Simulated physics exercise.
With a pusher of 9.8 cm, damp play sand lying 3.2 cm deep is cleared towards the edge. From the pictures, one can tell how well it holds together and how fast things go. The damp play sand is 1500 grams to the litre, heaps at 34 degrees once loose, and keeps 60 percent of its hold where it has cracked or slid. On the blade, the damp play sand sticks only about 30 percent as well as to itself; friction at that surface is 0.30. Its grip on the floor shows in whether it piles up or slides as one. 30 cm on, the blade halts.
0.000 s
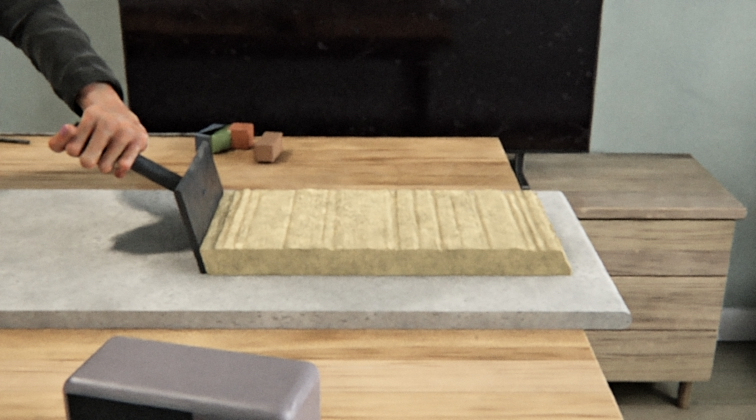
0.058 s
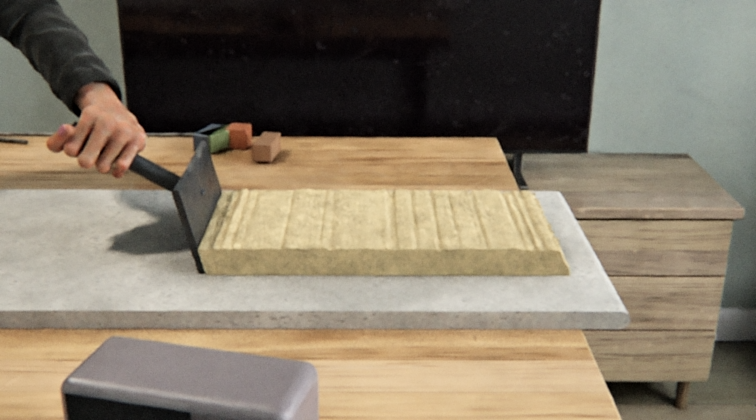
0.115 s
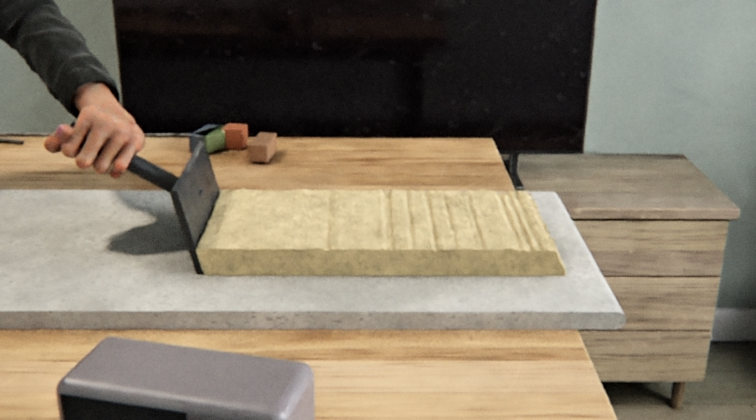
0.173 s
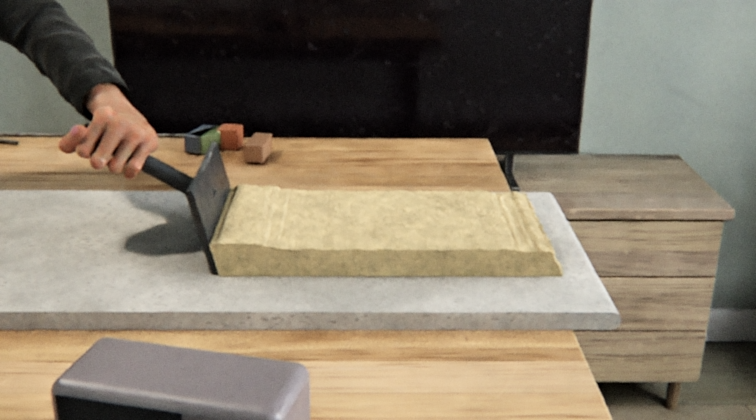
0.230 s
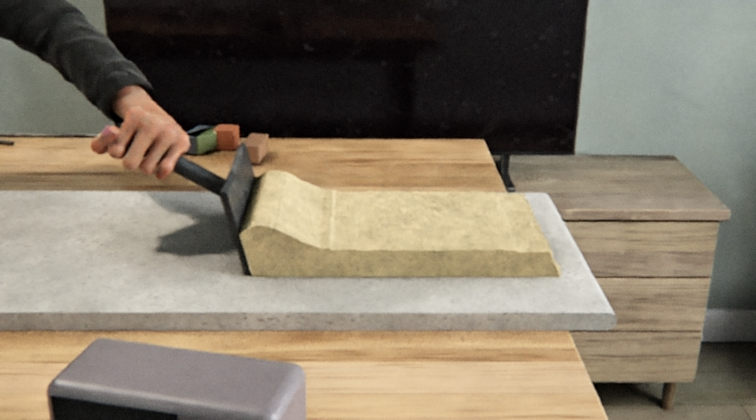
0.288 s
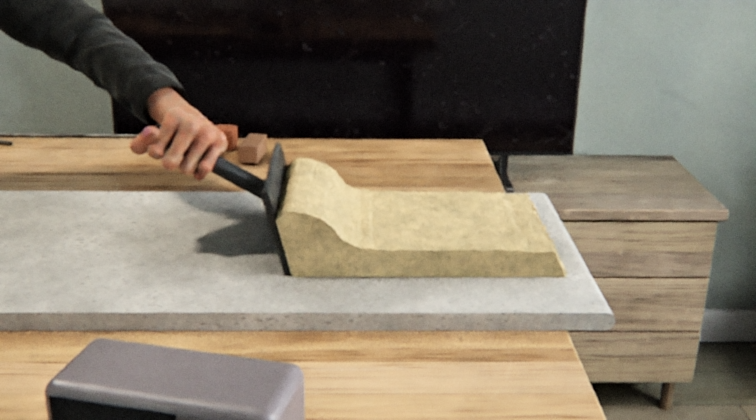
A hand in a dark sleeve, seen from the front and slightly above at a wooden table in a room, holds a black flat-bladed pusher against a low slab of damp, pale yellow sand. The sand lies on a grey board, with small blocks behind, a grey-purple object in front and a drawer unit at right. Barely moving at first, the blade slides right, heaping the near sand into a smooth hump, while the view drifts slightly.
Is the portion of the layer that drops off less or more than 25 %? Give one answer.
It comes out more.
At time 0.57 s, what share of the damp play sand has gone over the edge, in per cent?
14 per cent, roughly.
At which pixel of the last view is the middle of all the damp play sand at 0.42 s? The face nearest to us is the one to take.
Somewhere about (474, 254), I'd say.
By 0.42 s, 0 % has gone over the edge.
By 0.57 s, 14 % has gone over the edge.
By 0.72 s, 32 % has gone over the edge.
By 0.87 s, 33 % has gone over the edge.
By 1.18 s, at the end, 39 % has gone over the edge.
